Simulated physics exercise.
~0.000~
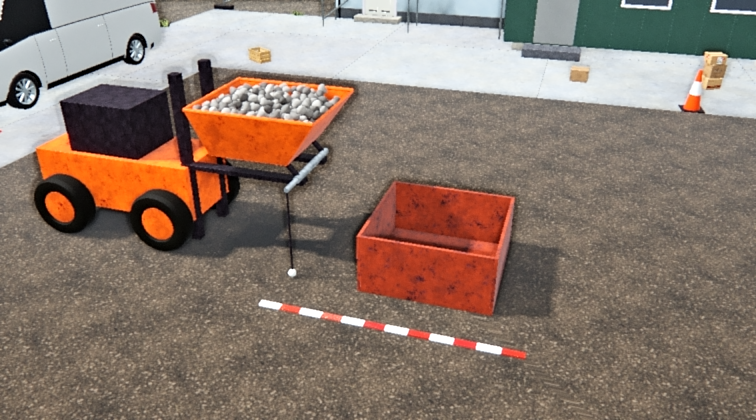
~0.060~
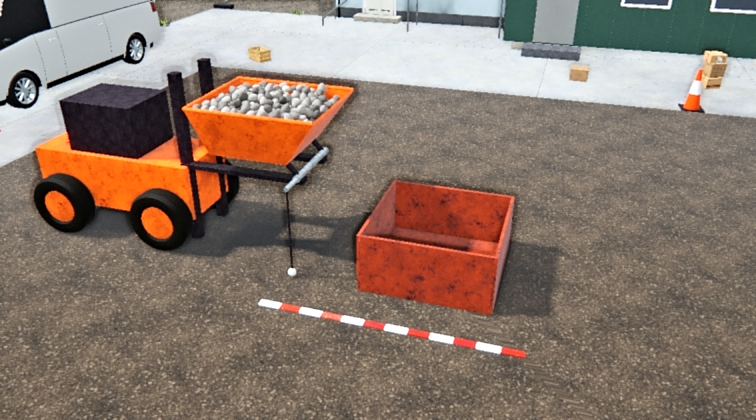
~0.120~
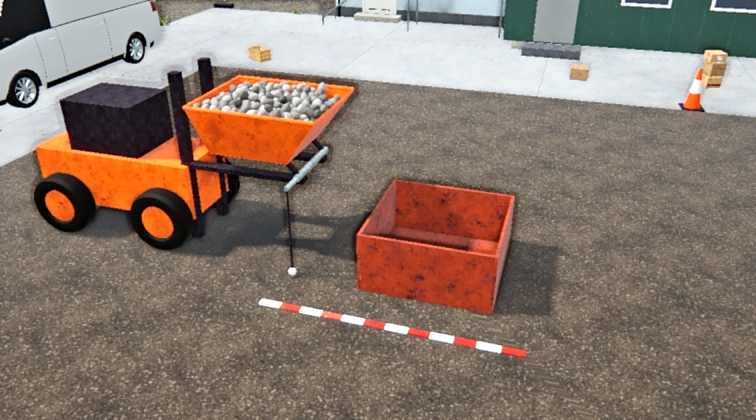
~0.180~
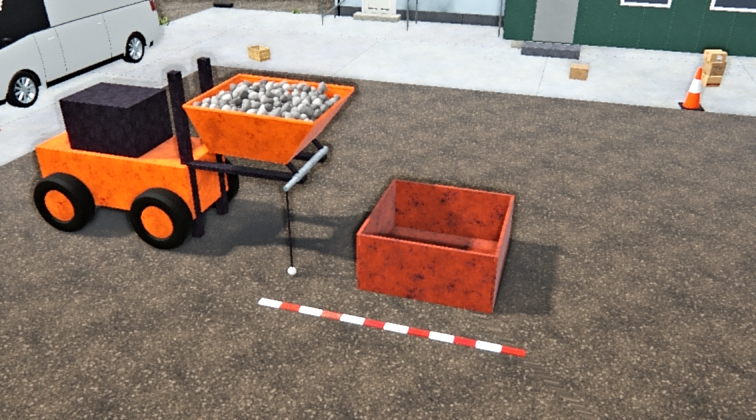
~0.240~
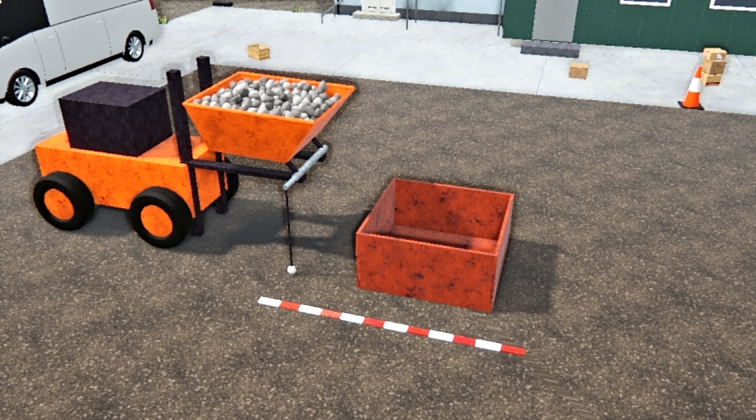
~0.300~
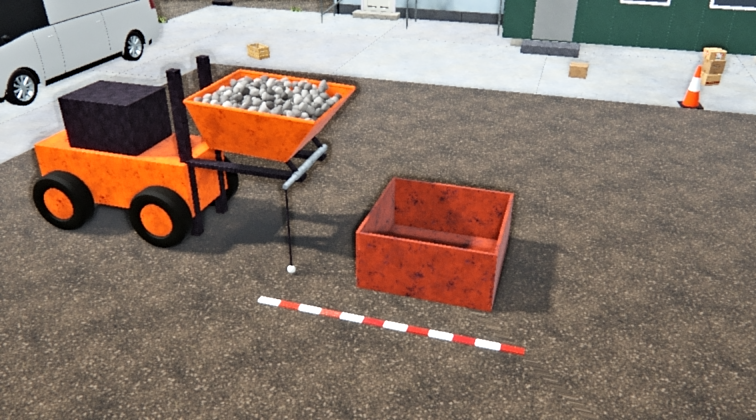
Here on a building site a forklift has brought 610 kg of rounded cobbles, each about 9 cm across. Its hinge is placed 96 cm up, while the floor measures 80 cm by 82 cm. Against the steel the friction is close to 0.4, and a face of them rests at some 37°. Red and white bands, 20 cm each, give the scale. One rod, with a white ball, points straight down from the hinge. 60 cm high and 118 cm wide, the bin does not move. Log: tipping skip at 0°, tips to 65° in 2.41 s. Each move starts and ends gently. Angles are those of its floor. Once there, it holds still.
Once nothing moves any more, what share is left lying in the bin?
About 85 per cent.
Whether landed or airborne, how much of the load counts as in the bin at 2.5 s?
Roughly 30 percent of the load.
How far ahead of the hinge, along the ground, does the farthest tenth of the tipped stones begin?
About 170 cm.
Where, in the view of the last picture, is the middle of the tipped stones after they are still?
At about pixel (418, 249) in the last view.
After 1.8 s the floor is at 55°; 99 % in the tipping skip, 1 % in the bin; the foremost stones are at (375, 160).
After 2.5 s the floor is at 65°; 65 % in the tipping skip, 31 % in the bin, 3 % beside or beyond the bin; the foremost stones are at (464, 277).
After 2.9 s the floor is at 65°; 47 % in the tipping skip, 48 % in the bin, 5 % beside or beyond the bin; the foremost stones are at (492, 267).
After 5.5 s the floor is at 65°; 9 % in the tipping skip, 85 % in the bin, 6 % beside or beyond the bin; the foremost stones are at (505, 272).
